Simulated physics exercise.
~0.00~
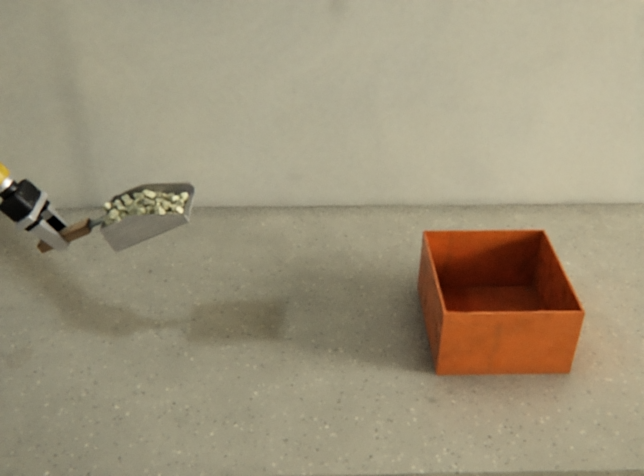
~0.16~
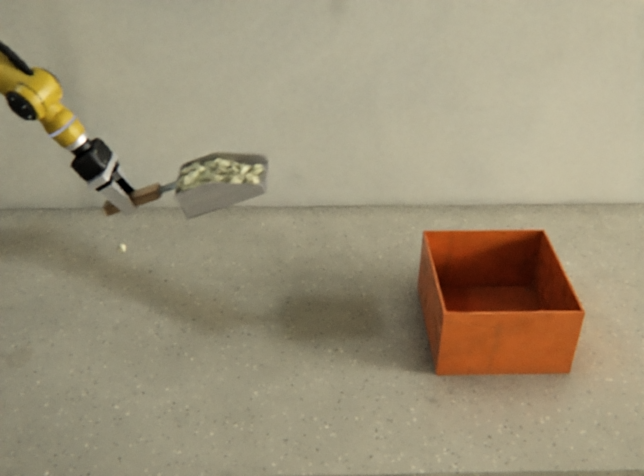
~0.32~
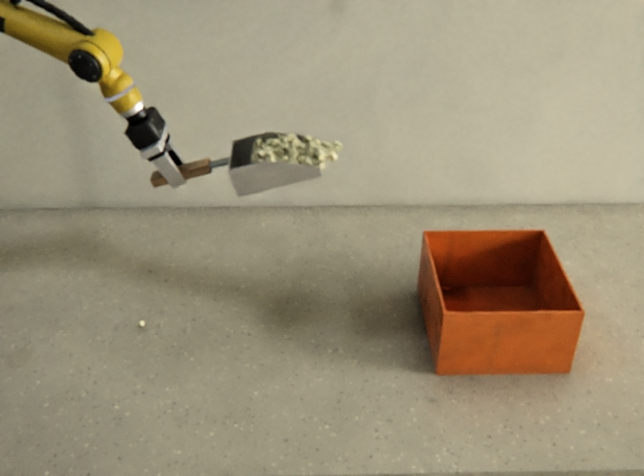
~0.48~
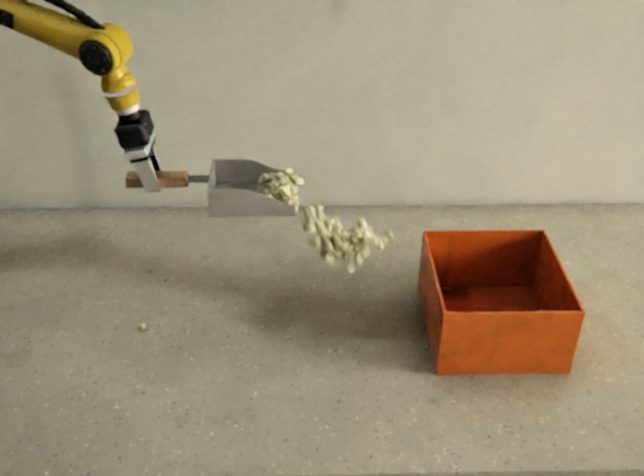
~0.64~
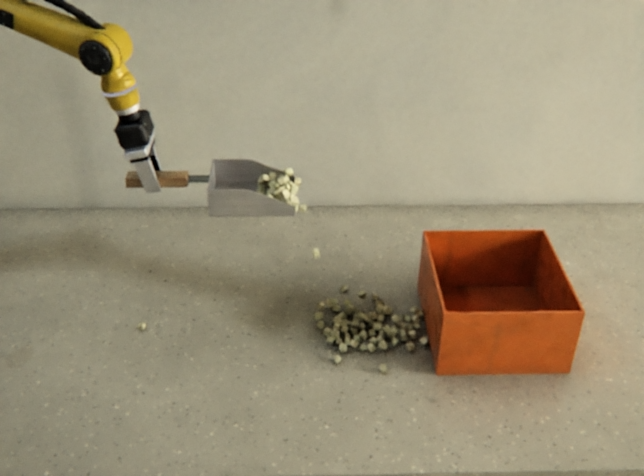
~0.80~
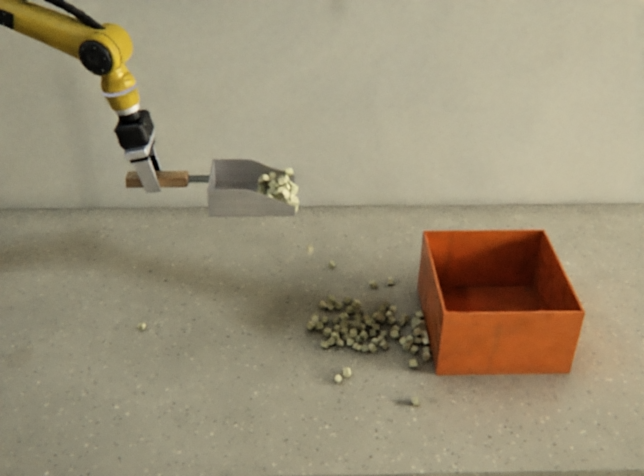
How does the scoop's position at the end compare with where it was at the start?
At the end the scoop is farther to the right and slightly higher than at the start, closer to the orange box.
